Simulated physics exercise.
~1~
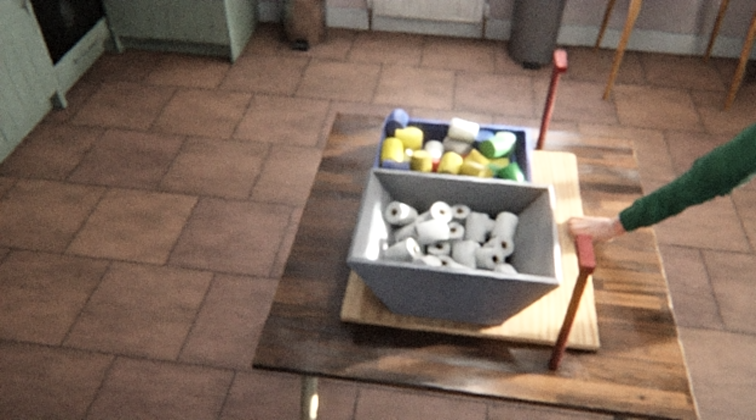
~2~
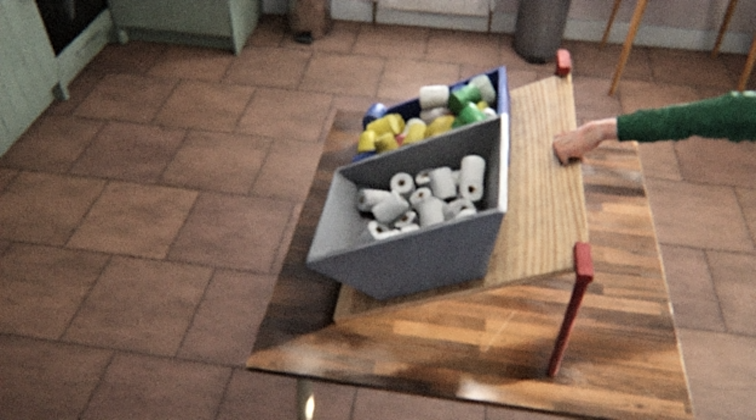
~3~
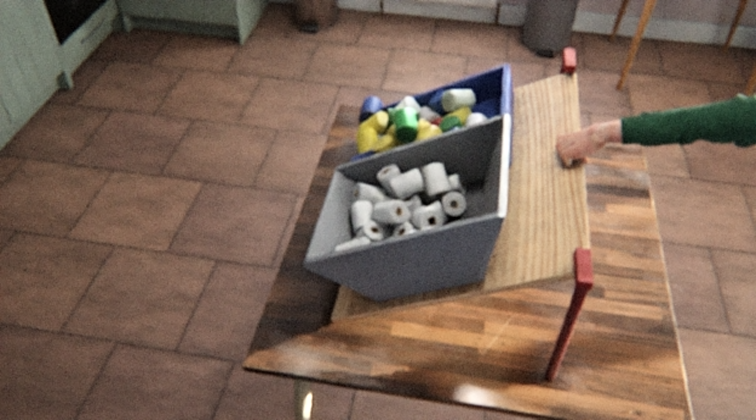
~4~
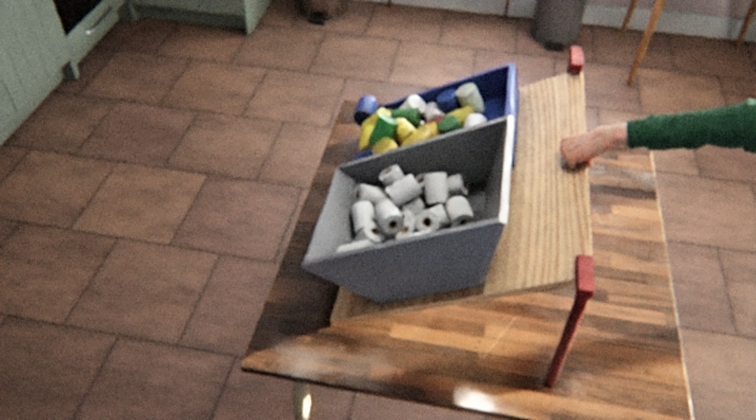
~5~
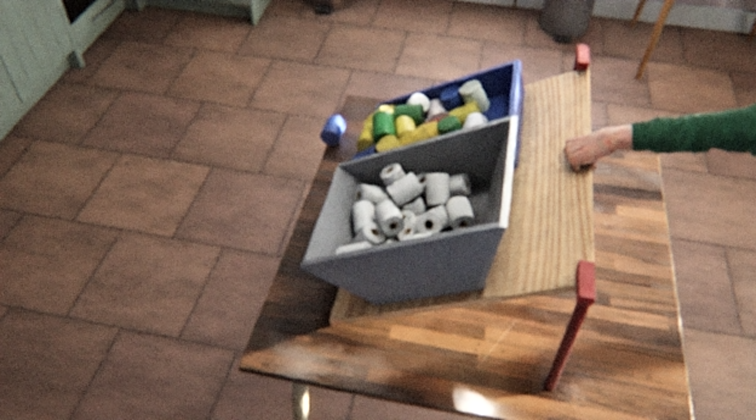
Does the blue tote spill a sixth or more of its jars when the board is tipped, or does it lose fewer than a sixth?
It loses fewer than a sixth of them. Only a single blue jar goes over the left end, and the others stay in the tote.
